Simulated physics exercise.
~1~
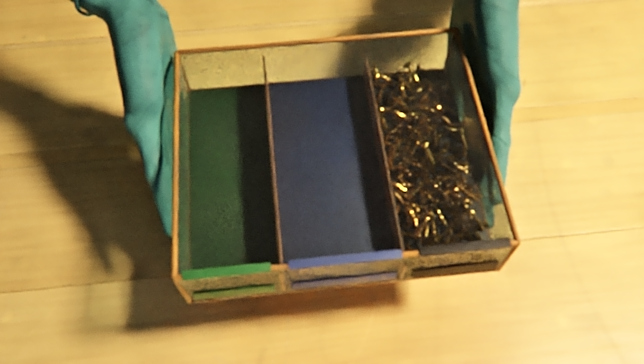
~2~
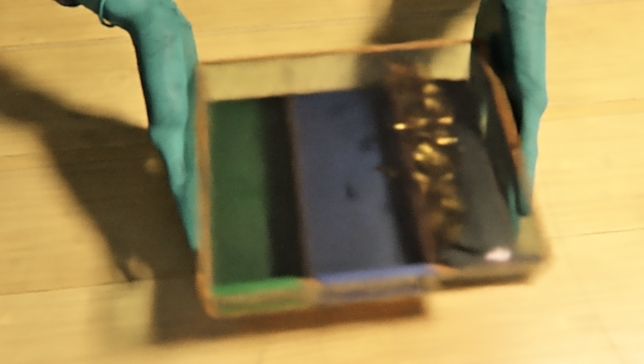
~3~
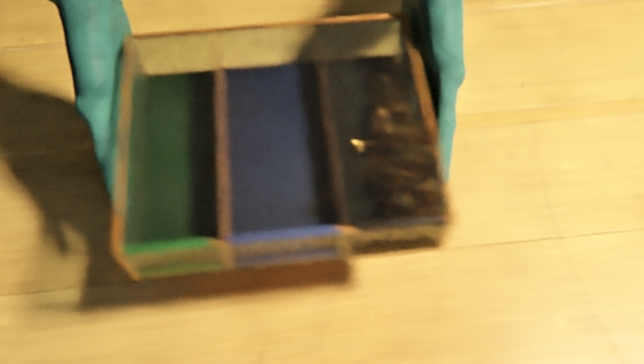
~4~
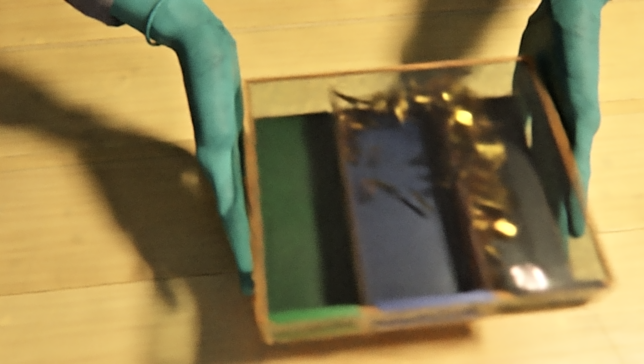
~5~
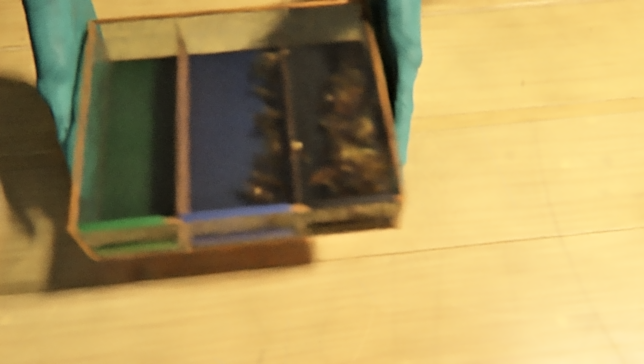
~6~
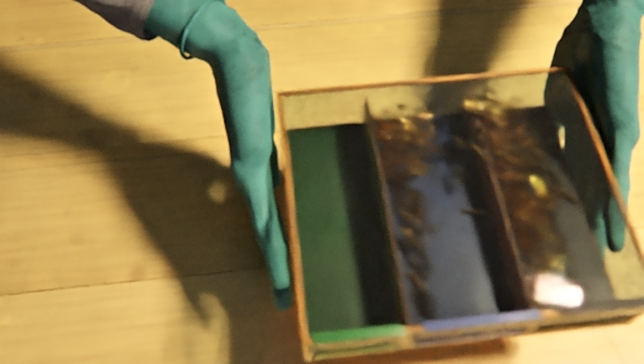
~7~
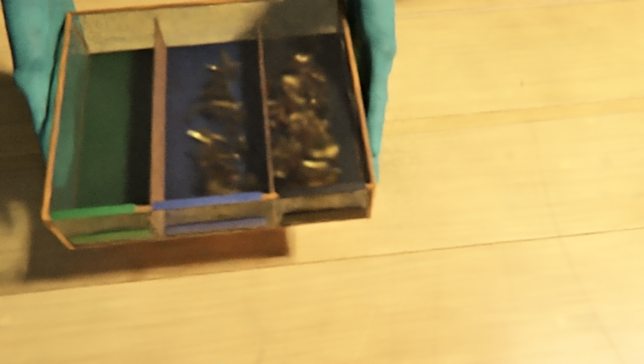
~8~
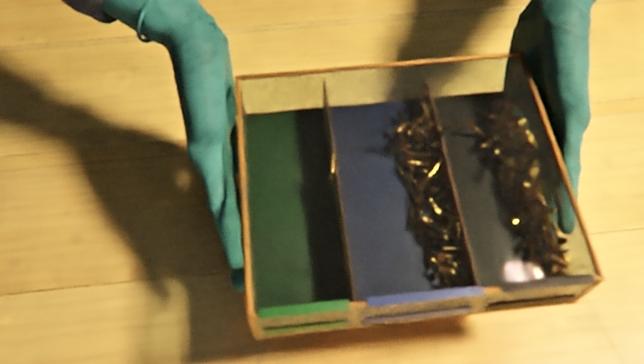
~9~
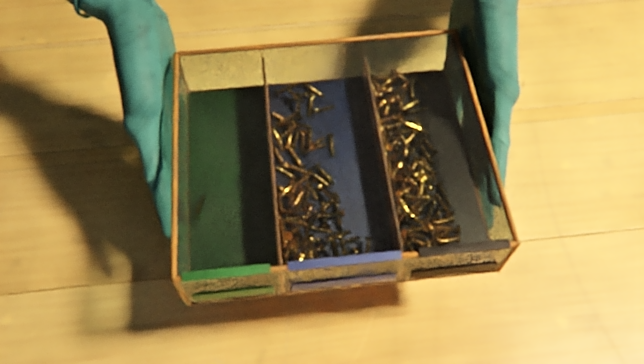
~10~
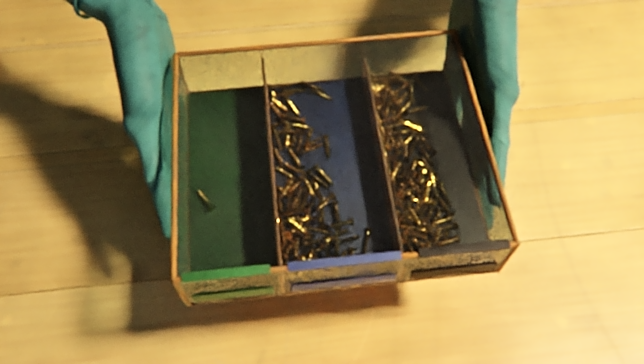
Two teal-gloved hands hold a shallow, clear-lidded box over a pale wooden surface, seen from above with a slight sway. Inside, thin partitions separate a green section on the left, a blue one in the middle and a black one on the right, where all the small brass-coloured screws lie. The hands shake the box right and left repeatedly, with swings that grow wider, and screws spill over into the blue section. The shaking eases and the box comes to rest, its screws split between black and blue, slightly more in black, with a lone piece showing in green.
